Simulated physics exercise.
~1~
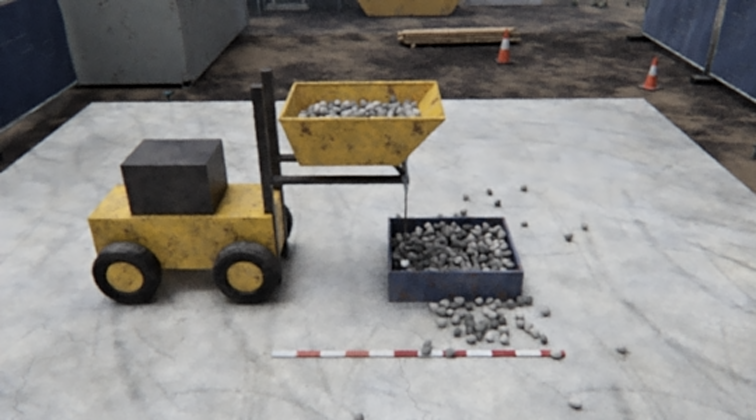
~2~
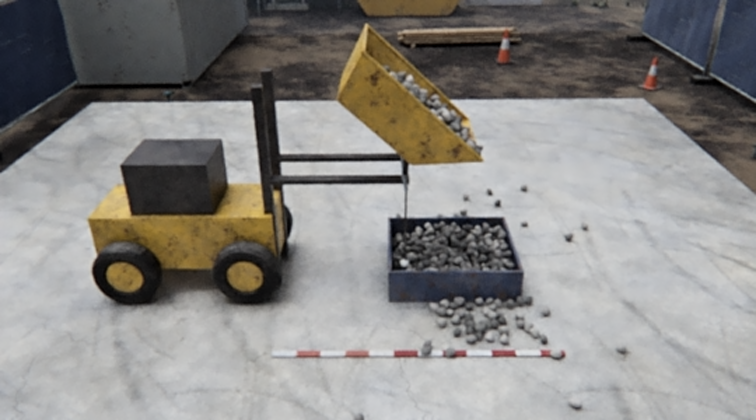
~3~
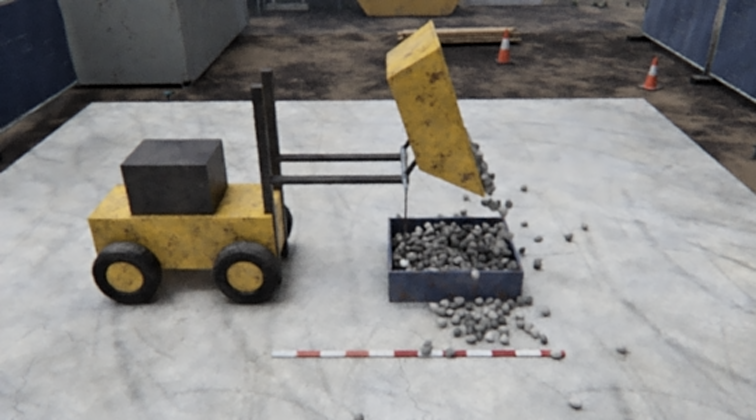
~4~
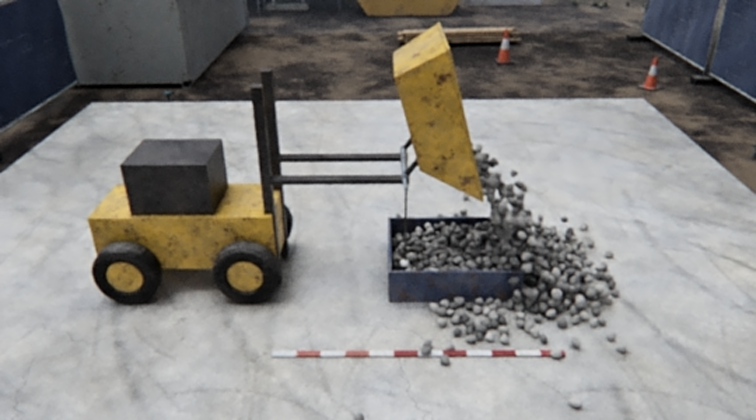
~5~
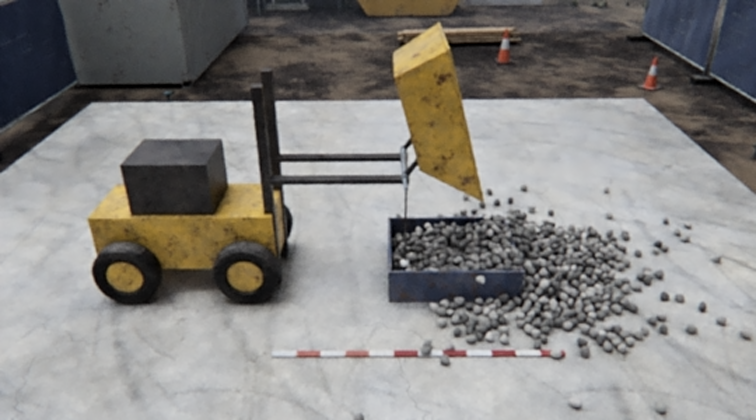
A yellow forklift tipped its raised skip of grey cobbles to the right above a dark blue bin already heaped with stones, and the load poured out, with much of it spilling past the bin and ending as a wide scatter on the pale floor.
